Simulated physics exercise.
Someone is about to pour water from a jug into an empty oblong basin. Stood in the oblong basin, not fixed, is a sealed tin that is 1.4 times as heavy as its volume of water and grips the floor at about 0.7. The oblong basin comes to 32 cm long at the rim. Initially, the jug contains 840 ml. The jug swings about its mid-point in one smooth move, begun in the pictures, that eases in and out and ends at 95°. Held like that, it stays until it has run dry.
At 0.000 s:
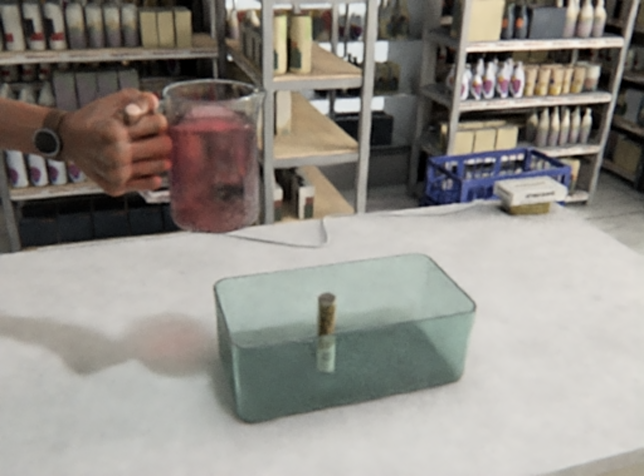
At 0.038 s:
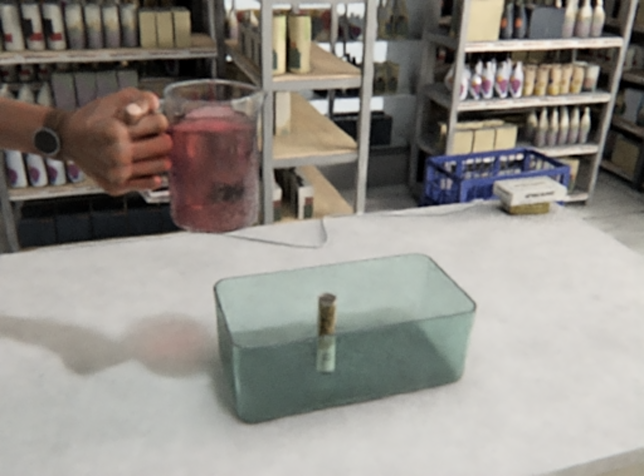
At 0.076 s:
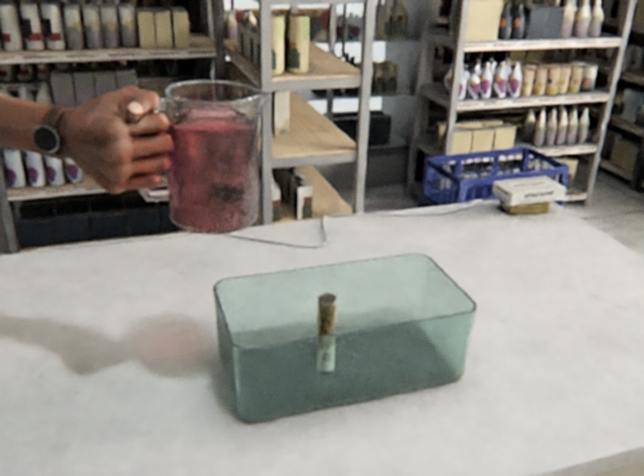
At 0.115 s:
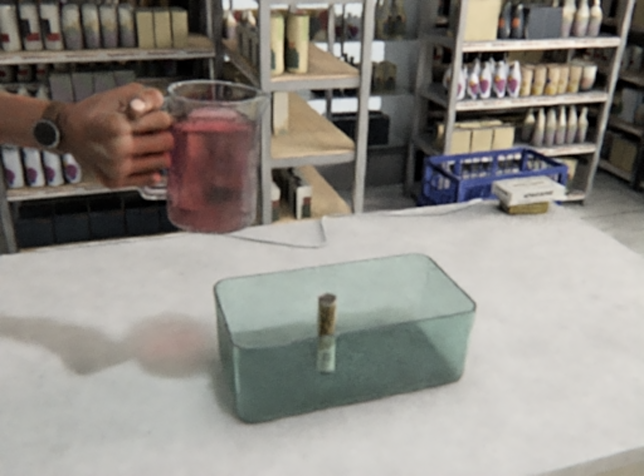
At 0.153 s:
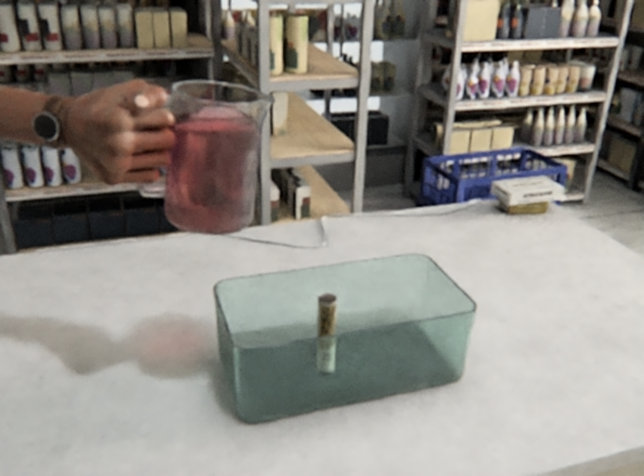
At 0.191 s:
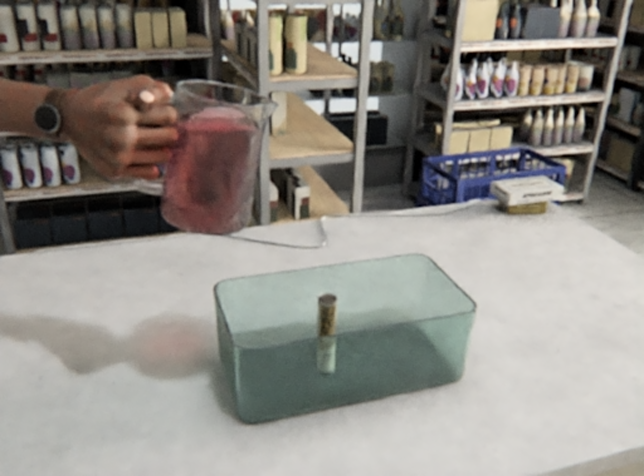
A hand wearing a dark watch holds a clear glass jug of pinkish-red water at the upper left, above a white-covered table seen from slightly above in a storeroom lined with stocked shelves. An oblong, translucent green basin sits on the table with a small upright tin inside, and a blue crate stands behind. The jug gradually tilts slightly rightward while the camera stays still.
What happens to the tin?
It will not come down.
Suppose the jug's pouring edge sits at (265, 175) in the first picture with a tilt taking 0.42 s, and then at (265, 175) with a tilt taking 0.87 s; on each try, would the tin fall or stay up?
First it tips over; then it tips over.
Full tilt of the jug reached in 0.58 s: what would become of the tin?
Result: Tin upright.
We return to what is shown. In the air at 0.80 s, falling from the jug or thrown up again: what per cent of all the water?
Estimate: Around 26 per cent.
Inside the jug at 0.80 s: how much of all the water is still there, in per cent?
I'd say some 54 per cent remains.
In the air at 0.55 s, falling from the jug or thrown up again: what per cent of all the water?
Some 8 per cent, I reckon.
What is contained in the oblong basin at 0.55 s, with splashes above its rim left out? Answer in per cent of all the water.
Roughly 0 per cent.
Then, 0.55 s in, the tilt is 66° and 92 per cent is still to pour; the tin stands where it began.
Then, 0.80 s in, the tilt is 94° and 54 per cent is still to pour; the tin stands where it began.
Then, 1.08 s in, the tilt is 95° and 19 per cent is still to pour; the tin stands where it began.
Then, 1.37 s in, the tilt is 95° and 7 per cent is still to pour; the tin stands where it began.
Finally, the tin stands where it began.
